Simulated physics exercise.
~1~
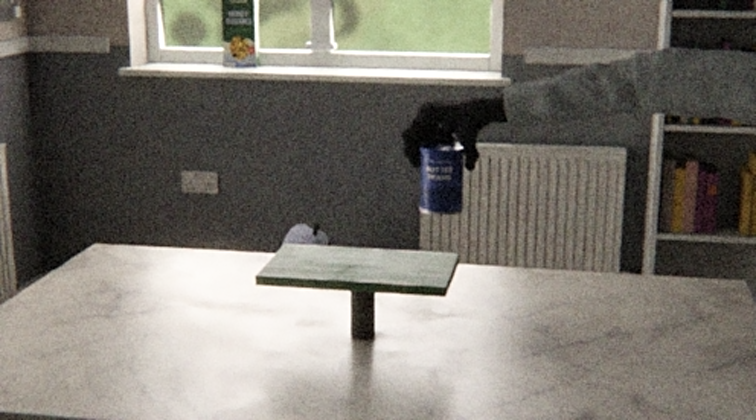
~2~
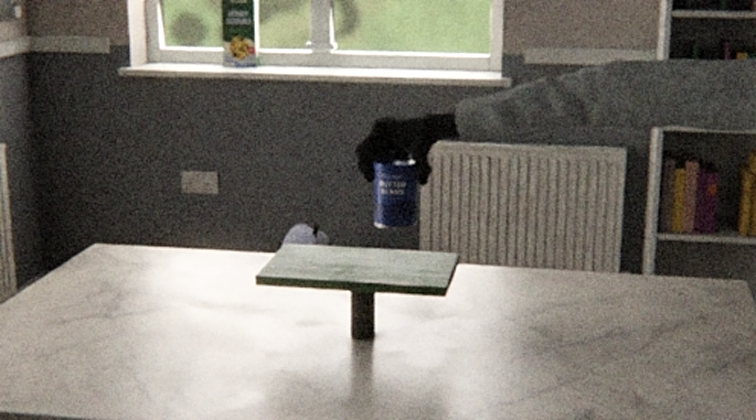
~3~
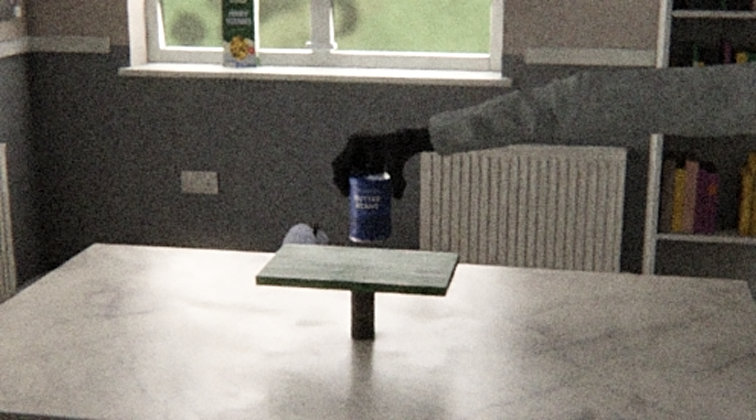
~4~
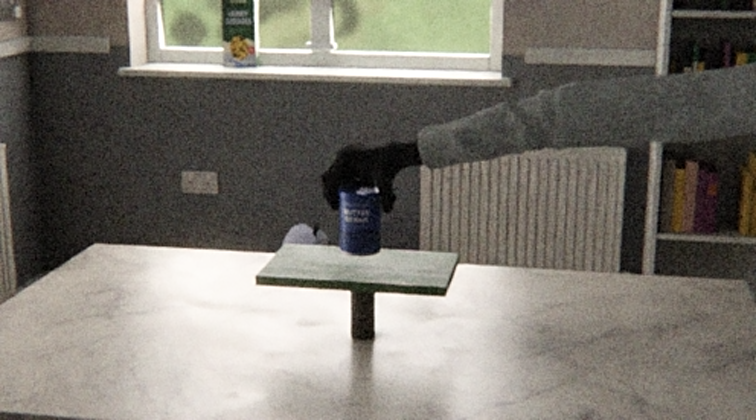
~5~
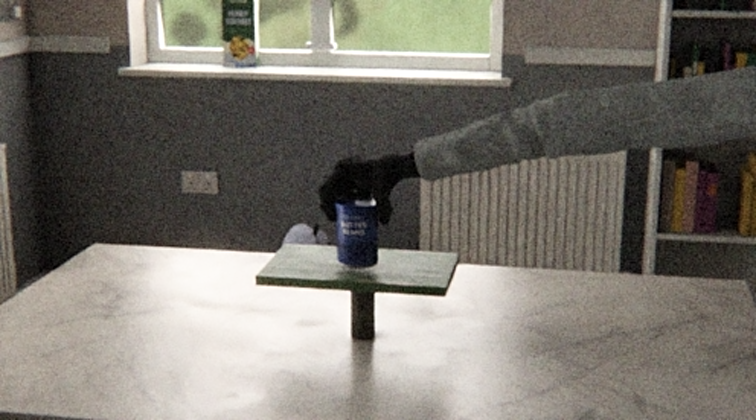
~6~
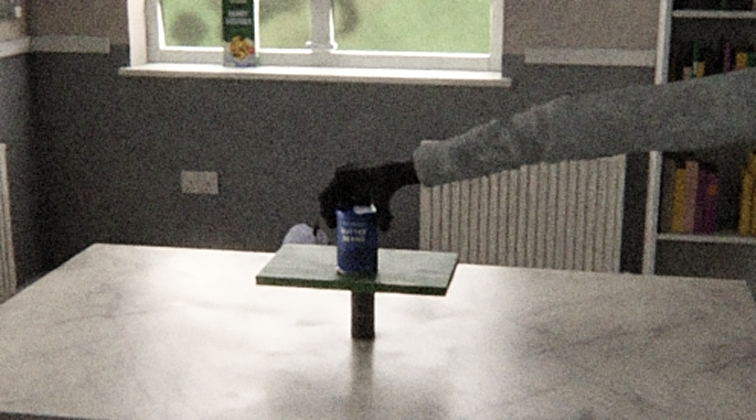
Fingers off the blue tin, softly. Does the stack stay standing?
Yes. The stack endures.
Then, 0.30 s later than the last frame, all is still.
Then, 0.70 s later than the last frame, blue tin resting near (357, 239).
When it is over, all 3 as before. End places, in pixels of the last picture, blue tin near (357, 239). The stack keeps its balance.
